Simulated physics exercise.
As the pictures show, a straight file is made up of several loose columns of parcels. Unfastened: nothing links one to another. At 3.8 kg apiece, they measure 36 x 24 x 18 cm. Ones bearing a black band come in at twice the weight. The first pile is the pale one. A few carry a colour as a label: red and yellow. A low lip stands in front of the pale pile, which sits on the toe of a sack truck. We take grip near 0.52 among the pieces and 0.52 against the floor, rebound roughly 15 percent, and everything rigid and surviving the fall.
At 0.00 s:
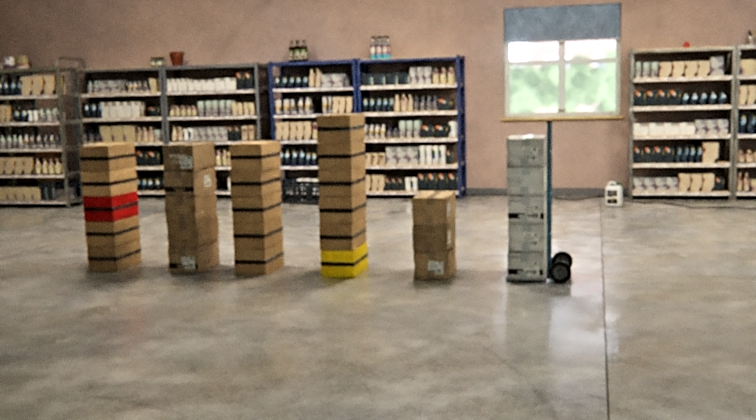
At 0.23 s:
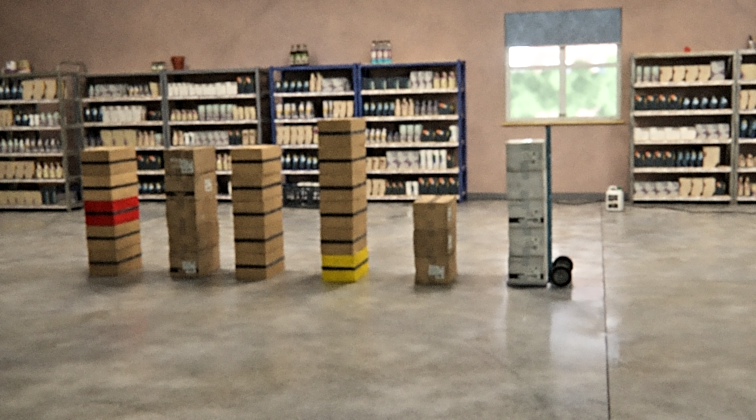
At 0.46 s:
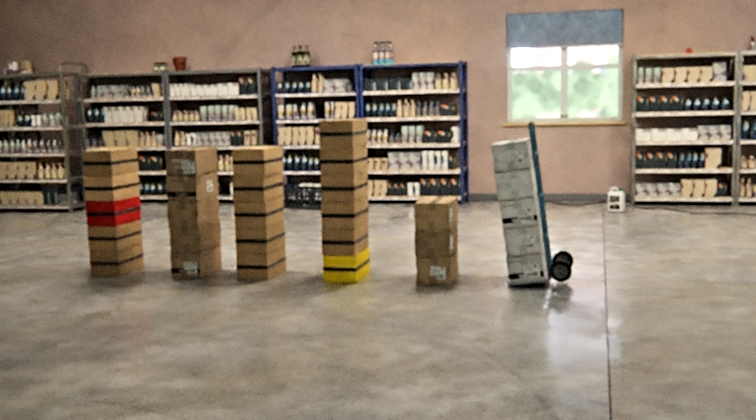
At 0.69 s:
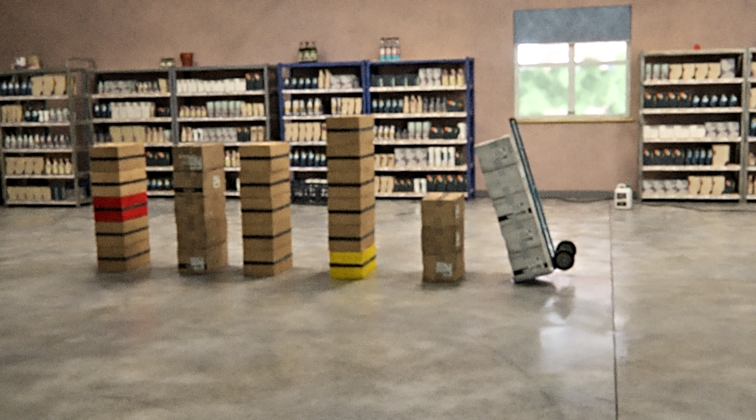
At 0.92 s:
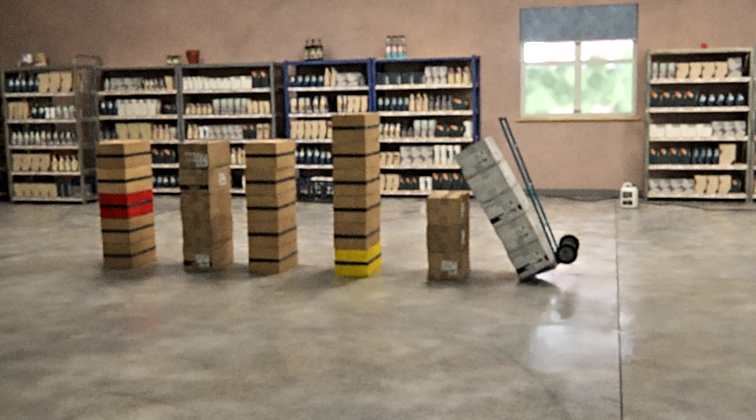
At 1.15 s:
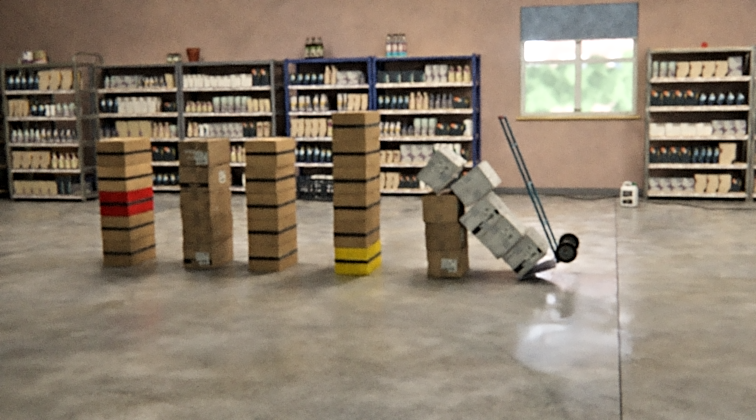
A sack truck loaded with pale boxes tilted left toward a row of brown box stacks, and then its boxes slid apart and leaned over the shortest stack, shifting its top box.
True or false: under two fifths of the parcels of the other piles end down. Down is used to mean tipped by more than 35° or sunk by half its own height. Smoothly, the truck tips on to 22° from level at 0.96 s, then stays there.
True.
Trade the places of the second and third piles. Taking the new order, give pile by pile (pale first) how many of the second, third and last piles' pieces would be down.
Count of fallen pieces - second: 0; third: 0; last: 0.
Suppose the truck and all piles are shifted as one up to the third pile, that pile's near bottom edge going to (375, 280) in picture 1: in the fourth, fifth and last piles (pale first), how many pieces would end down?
In that case fourth pile 0, fifth pile 0, last pile 0.
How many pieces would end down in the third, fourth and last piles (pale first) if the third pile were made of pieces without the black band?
Third 0, fourth 0, last 0.
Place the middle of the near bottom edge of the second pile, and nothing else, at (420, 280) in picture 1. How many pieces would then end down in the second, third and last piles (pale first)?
Second 0; third 0; last 0.
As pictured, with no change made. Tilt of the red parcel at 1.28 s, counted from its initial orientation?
Near 0 degrees from where it started.
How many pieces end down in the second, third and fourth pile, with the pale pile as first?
Pieces: Second 0, third 0, fourth 0.
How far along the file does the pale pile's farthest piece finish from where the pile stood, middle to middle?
I'd put it at close to 80 cm.
Around 1.28 s, 4 of the pale pile down; none of the 24 other parcels down, 2 disturbed.
Around 1.62 s, 4 of the pale pile down; none of the 24 other parcels down, 3 disturbed.
Finally (2.2 s), 4 of the pale pile down; none of the 24 other parcels down, 2 disturbed; red parcel unmoved; yellow parcel unmoved. That is 0 per cent. Seen by the last camera, middles, red parcel near (127, 201), yellow parcel near (359, 257).
